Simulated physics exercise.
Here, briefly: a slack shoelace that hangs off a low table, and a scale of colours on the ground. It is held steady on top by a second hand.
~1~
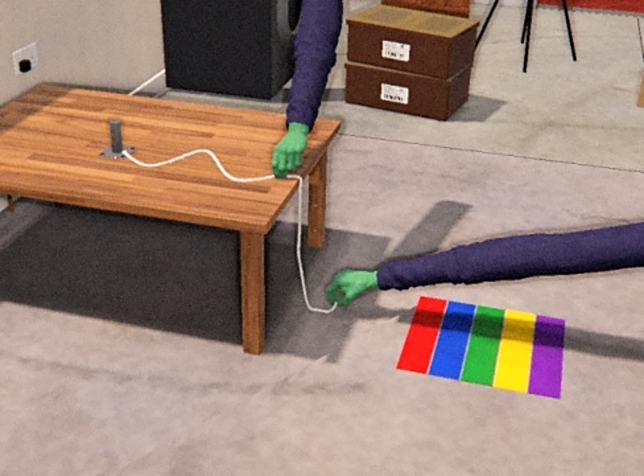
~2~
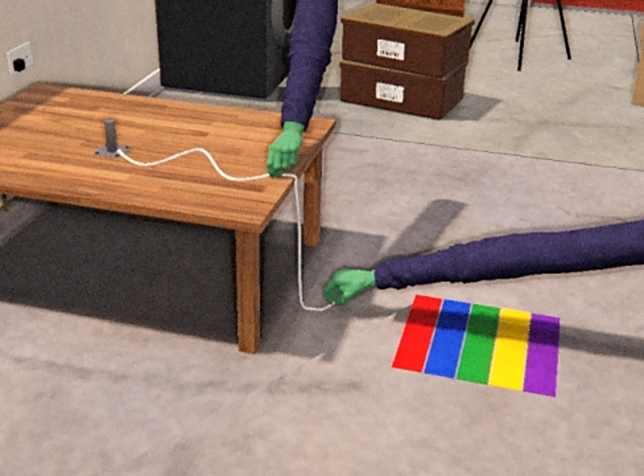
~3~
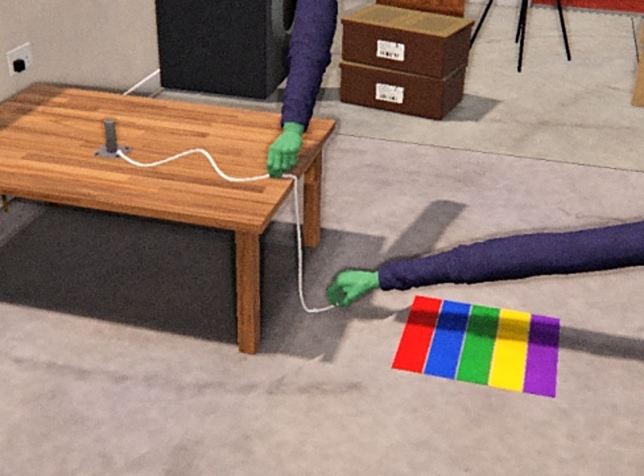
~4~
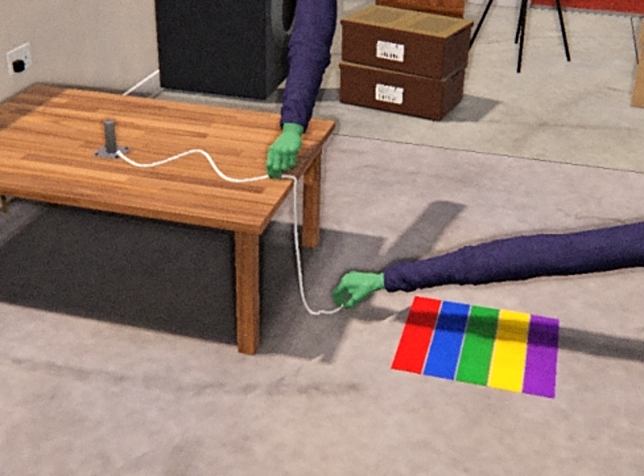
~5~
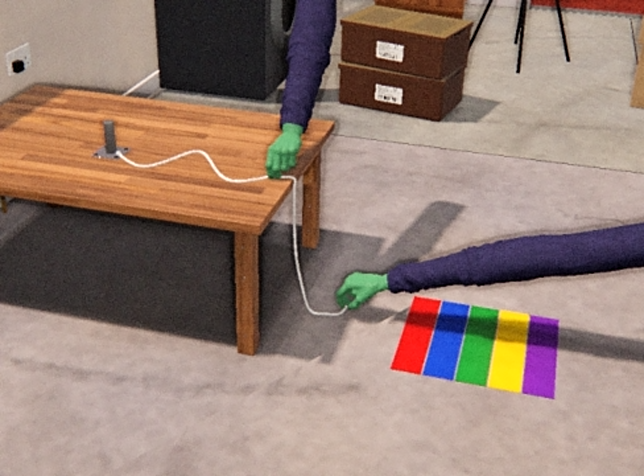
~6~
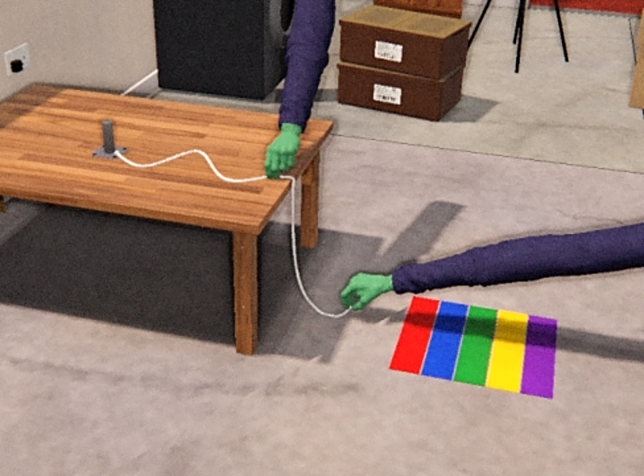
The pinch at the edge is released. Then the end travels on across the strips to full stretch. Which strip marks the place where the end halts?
The yellow strip does.
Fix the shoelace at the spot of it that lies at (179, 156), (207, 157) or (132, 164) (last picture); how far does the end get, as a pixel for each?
Pixel places, try by try: (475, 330), (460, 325), (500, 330).
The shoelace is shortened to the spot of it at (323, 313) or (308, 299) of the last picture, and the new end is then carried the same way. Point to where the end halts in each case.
First try near (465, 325), second near (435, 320).
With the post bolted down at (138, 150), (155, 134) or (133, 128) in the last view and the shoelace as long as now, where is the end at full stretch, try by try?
Try by try, about (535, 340), (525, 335) and (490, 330).
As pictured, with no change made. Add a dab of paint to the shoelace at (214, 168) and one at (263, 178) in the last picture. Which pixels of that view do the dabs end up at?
They go to (266, 172) and to (327, 201).
A little later, end near (446, 323); over blue.
Next, end near (485, 330); over green.
When it is tight, end near (508, 334); over yellow. The yellow one.
